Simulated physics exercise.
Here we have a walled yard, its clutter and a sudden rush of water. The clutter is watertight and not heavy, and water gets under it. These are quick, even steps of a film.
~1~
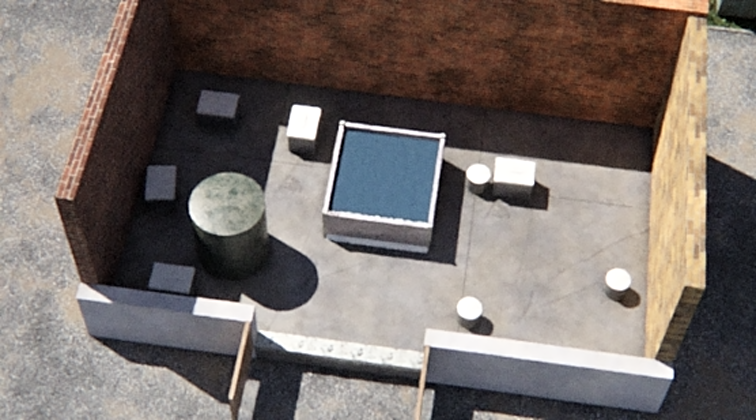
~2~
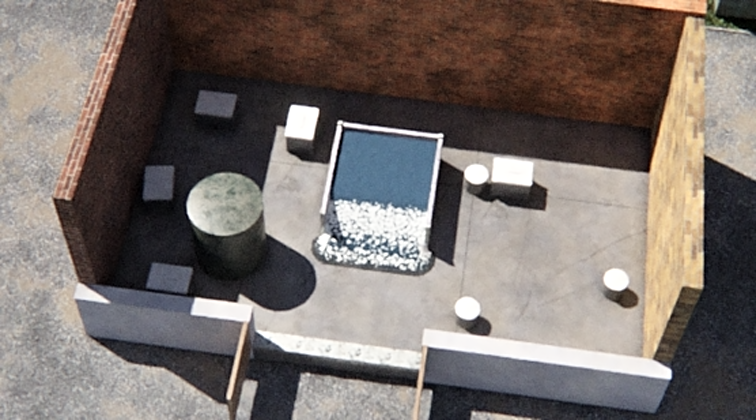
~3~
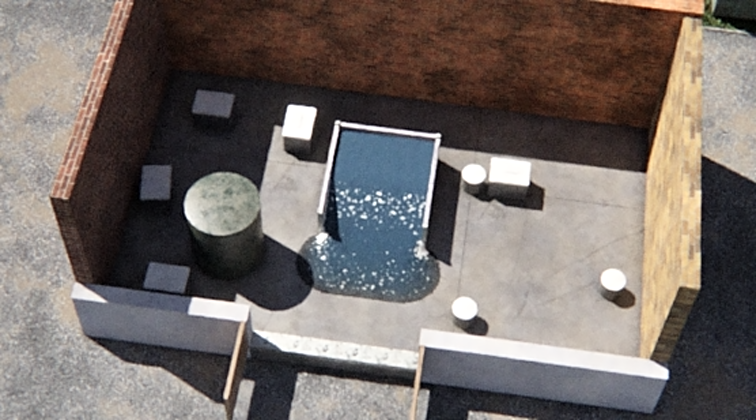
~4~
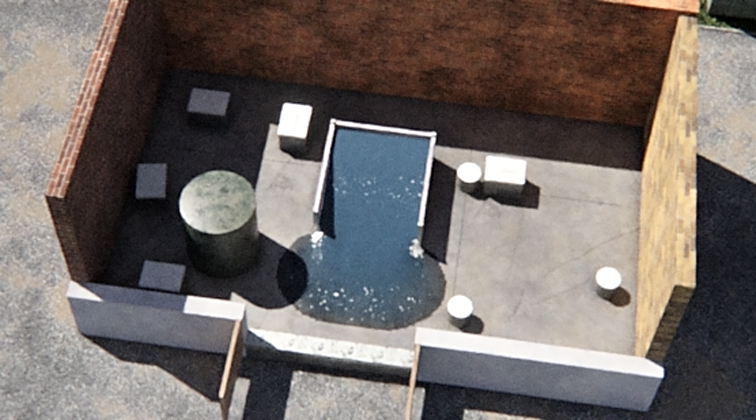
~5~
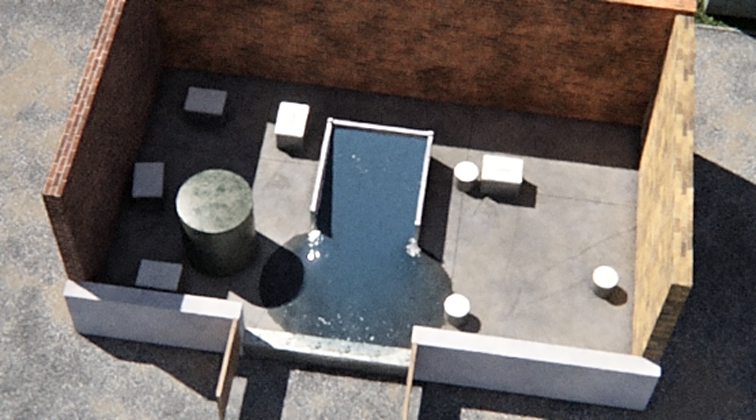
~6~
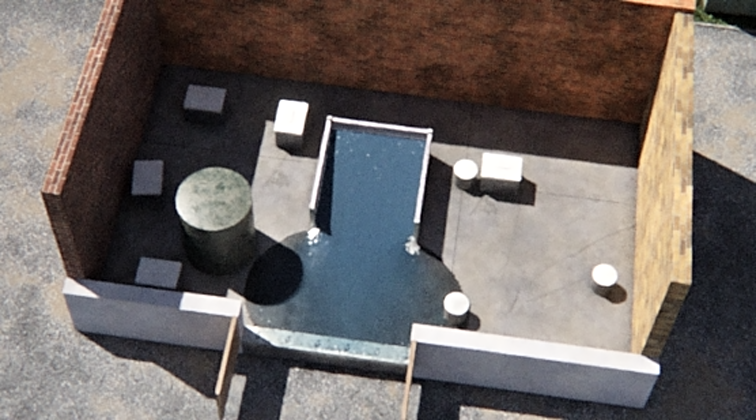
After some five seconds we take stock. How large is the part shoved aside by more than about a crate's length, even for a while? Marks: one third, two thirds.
It is under a third.
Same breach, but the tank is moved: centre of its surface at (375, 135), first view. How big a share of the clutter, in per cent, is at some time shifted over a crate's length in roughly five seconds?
Some 20 per cent.
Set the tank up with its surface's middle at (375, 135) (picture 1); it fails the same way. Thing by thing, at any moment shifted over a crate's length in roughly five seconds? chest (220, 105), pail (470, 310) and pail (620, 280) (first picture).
In that order: Not that far, yes, moved that far.
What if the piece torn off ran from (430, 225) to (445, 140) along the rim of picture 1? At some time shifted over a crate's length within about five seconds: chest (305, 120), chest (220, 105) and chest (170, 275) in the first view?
In turn: Not that far, under that, never so far.
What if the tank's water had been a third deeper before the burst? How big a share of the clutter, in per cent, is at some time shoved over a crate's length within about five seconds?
Close to 20 %.
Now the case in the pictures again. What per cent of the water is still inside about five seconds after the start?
Near 36 in a hundred.
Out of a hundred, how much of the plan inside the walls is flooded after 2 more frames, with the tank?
Some 25 per cent.
A moment on, 0 of 8 are well off their spots; 0 afloat.
Next, 1 of 8 are well off their spots; 1 afloat.
Later, 1 of 8 are well off their spots; 1 afloat.
In the end, 2 of 8 are well off their spots, and 2 have been at some point; 1 afloat.
